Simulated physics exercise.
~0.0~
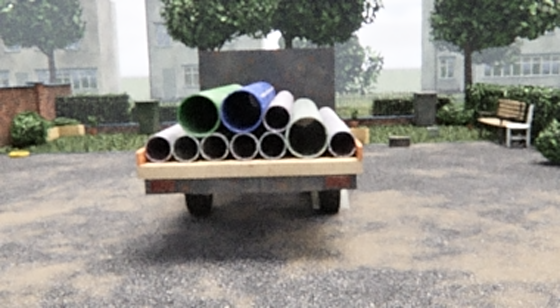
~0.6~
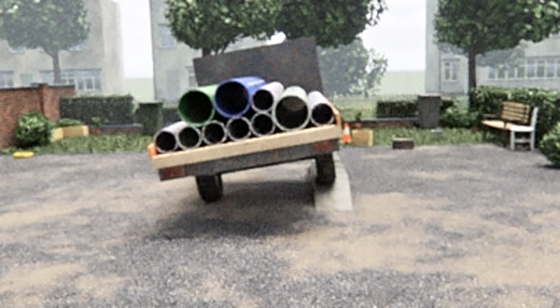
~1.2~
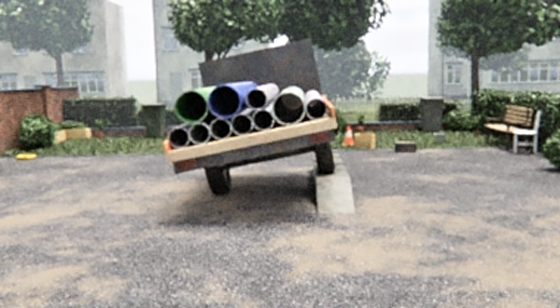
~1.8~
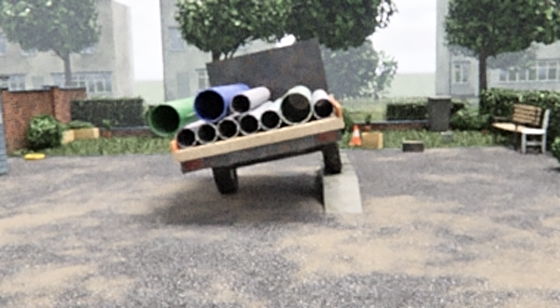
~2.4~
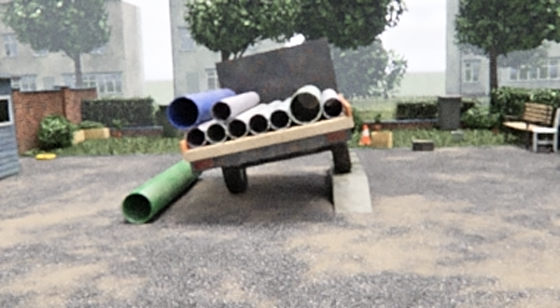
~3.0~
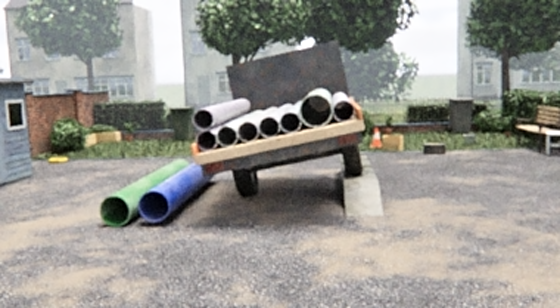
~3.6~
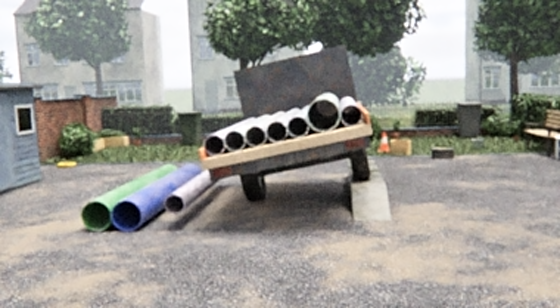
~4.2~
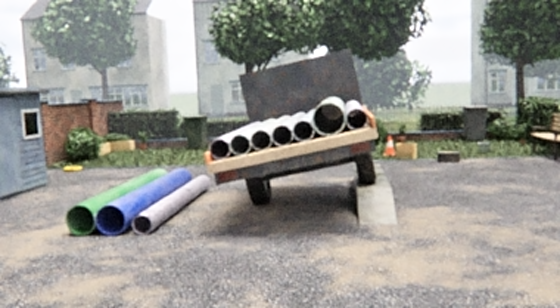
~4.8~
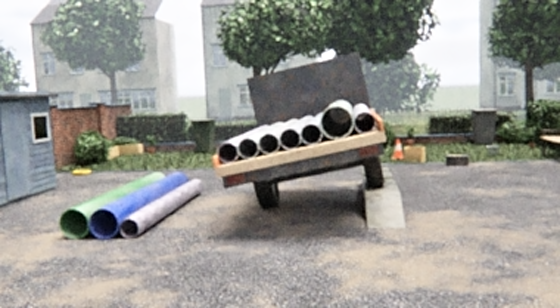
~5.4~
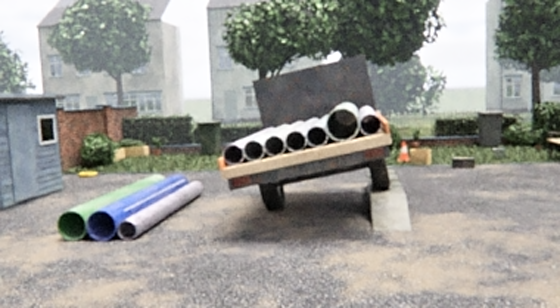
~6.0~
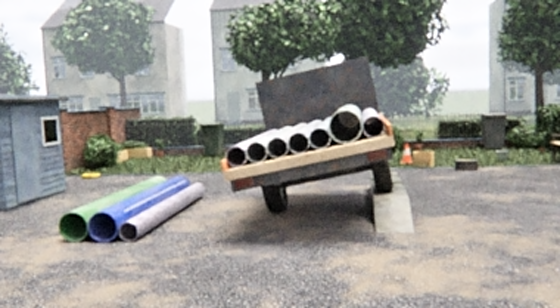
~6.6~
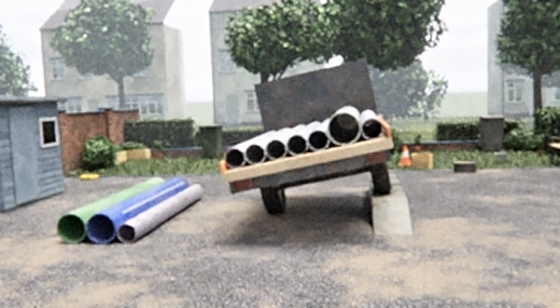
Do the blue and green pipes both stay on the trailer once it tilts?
No, neither of them stays on. The green pipe goes over the left edge first and the blue one follows, and both end up lying on the ground.
